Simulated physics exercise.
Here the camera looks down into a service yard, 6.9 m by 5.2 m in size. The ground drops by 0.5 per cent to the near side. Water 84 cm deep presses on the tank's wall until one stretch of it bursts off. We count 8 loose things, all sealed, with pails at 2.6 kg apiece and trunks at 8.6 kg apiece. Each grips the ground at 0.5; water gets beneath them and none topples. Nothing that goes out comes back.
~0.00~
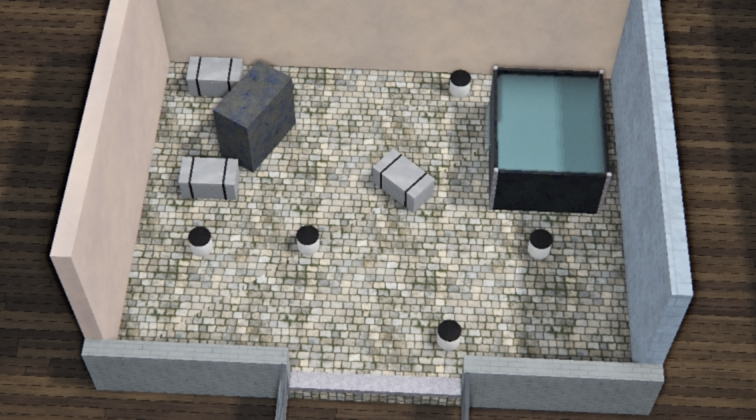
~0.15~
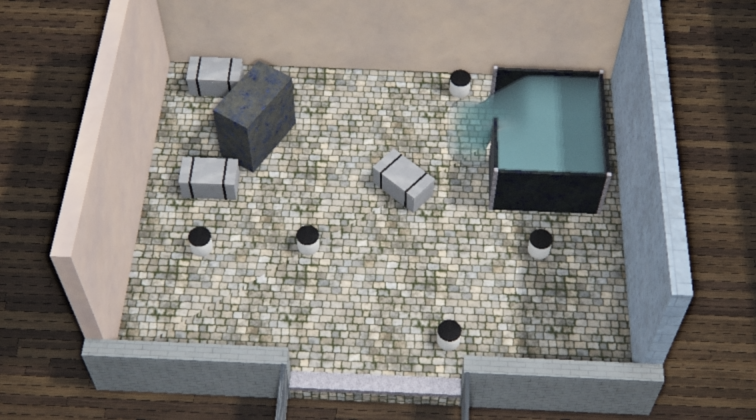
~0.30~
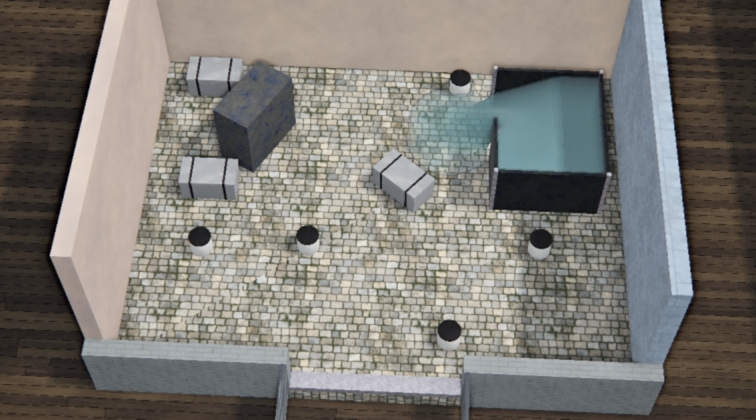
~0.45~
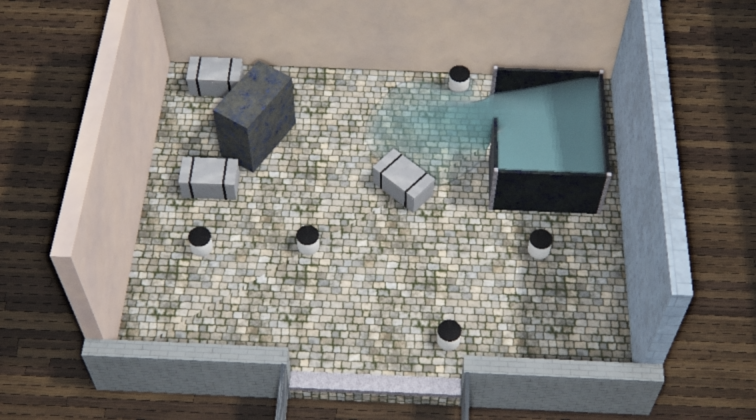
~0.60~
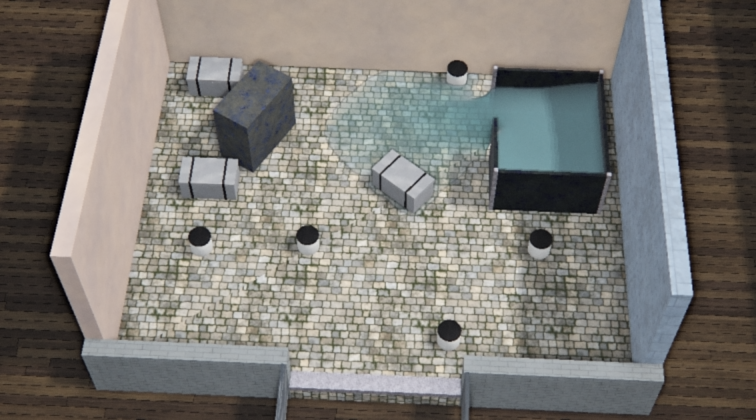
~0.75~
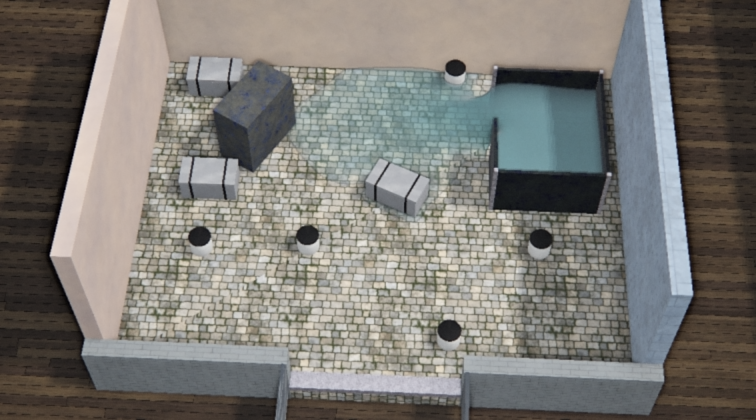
Water pours left from a dark tank across the paving, nudging a pail, then a trunk.
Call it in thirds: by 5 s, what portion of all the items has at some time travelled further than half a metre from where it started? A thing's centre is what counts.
The portion is at least two thirds.
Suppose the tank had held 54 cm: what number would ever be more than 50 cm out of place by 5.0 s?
It would come to 5 of them.
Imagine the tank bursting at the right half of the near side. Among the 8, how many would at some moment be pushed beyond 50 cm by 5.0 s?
Then it comes to 5 of them.
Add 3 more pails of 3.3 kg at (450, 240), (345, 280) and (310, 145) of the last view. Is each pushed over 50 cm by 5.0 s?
In order: Within it, within it, beyond it.
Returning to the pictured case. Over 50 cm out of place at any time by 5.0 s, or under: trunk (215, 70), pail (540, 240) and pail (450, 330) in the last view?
First exceeding it, second falling below it, third falling below it.
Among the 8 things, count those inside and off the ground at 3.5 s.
4.
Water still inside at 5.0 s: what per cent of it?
100 %.
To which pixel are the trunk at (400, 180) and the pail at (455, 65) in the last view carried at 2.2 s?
Approx. (377, 220); approx. (321, 84).
After 1.1 s 1 of 8 are over 50 cm from their spots; 1 afloat.
After 2.2 s 4 of 8 are over 50 cm from their spots; 2 afloat.
After 3.5 s 6 of 8 are over 50 cm from their spots; 4 afloat.
After 5.0 s 6 of 8 are over 50 cm from their spots, and 6 have been at some point; 4 afloat.
